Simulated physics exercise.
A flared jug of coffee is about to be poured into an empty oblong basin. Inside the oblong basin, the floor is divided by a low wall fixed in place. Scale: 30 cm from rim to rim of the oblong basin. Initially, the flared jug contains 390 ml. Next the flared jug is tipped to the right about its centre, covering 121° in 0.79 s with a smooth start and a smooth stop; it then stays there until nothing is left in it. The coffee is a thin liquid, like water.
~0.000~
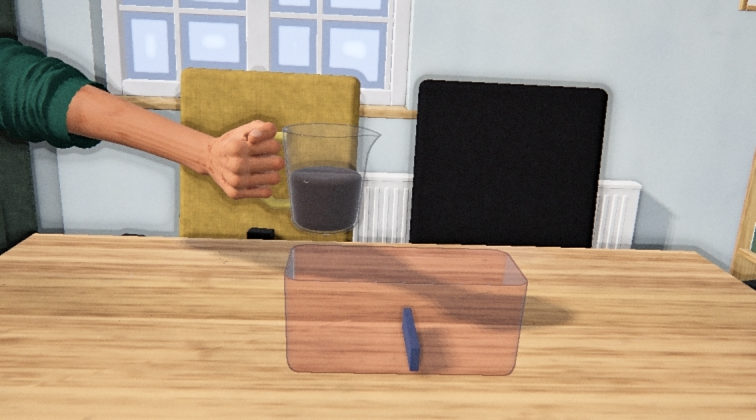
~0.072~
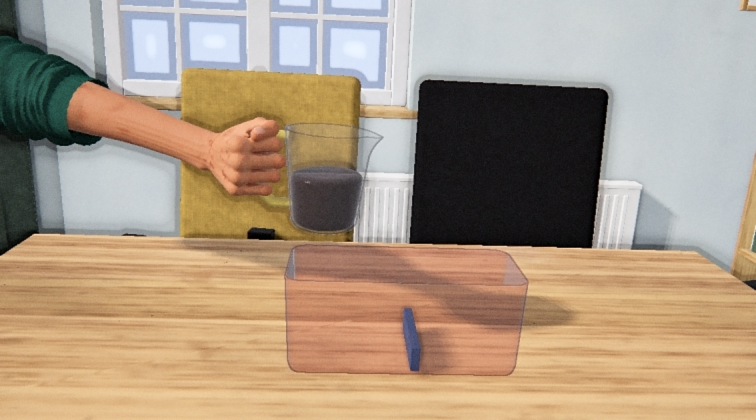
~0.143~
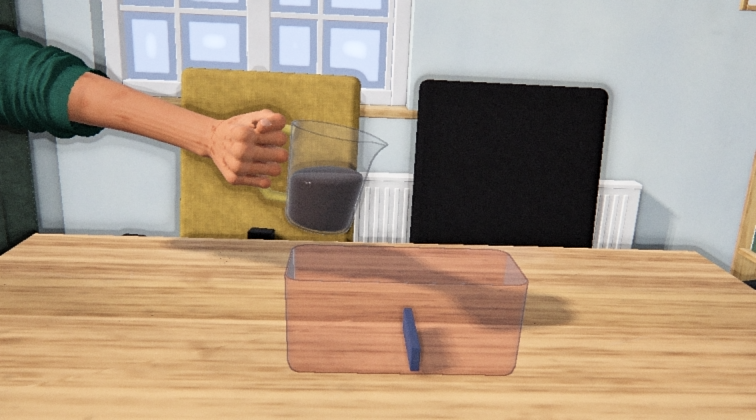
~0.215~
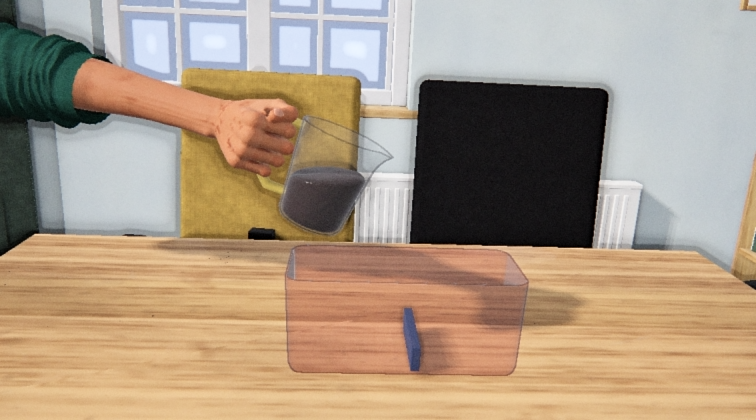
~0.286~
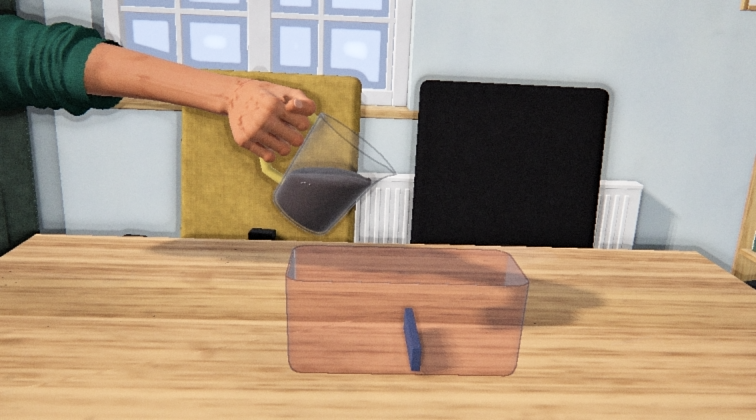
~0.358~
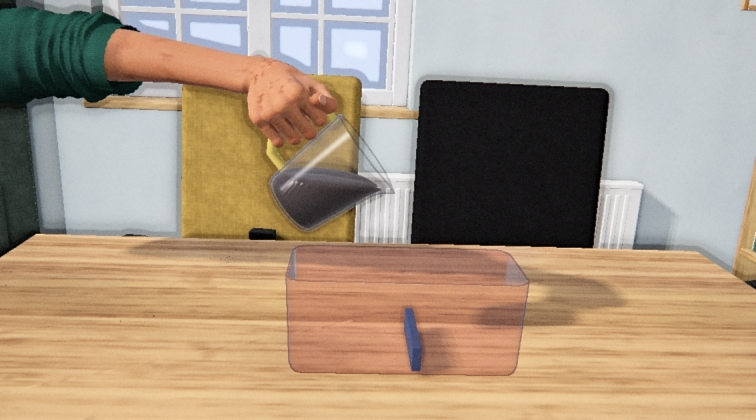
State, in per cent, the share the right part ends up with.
The right part ends up with roughly 23 %.
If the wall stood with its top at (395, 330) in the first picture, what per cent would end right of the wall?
Then roughly 65 per cent would end up there.
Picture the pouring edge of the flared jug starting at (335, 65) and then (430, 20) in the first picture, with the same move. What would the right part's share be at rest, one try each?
Some 10 and 65 per cent, in that order.
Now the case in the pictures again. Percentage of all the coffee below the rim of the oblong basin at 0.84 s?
Roughly 96 %.
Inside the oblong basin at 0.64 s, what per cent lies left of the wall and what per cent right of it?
Lab note: Left near 24, right near 8.
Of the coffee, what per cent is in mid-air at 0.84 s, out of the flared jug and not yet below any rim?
About 2 per cent.
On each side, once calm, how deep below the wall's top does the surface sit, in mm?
Roughly 20 mm on the left side and roughly 28 mm on the right.
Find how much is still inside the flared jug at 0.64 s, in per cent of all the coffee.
Some 44 per cent.
Then, 0.64 s in, the tilt is 110° and 43 per cent is still to pour, 25 is left of the wall and 8 right of it.
Then, 0.84 s in, the tilt is 121° and 2 per cent is still to pour, 75 is left of the wall and 20 right of it.
Then, 1.06 s in, the tilt is 121° and 0 per cent is still to pour, 76 is left of the wall and 22 right of it.
Then, 1.29 s in, the tilt is 121° and 0 per cent is still to pour, 76 is left of the wall and 23 right of it.
Finally, 76 per cent lies left of the wall, 23 right of it and 1 outside.
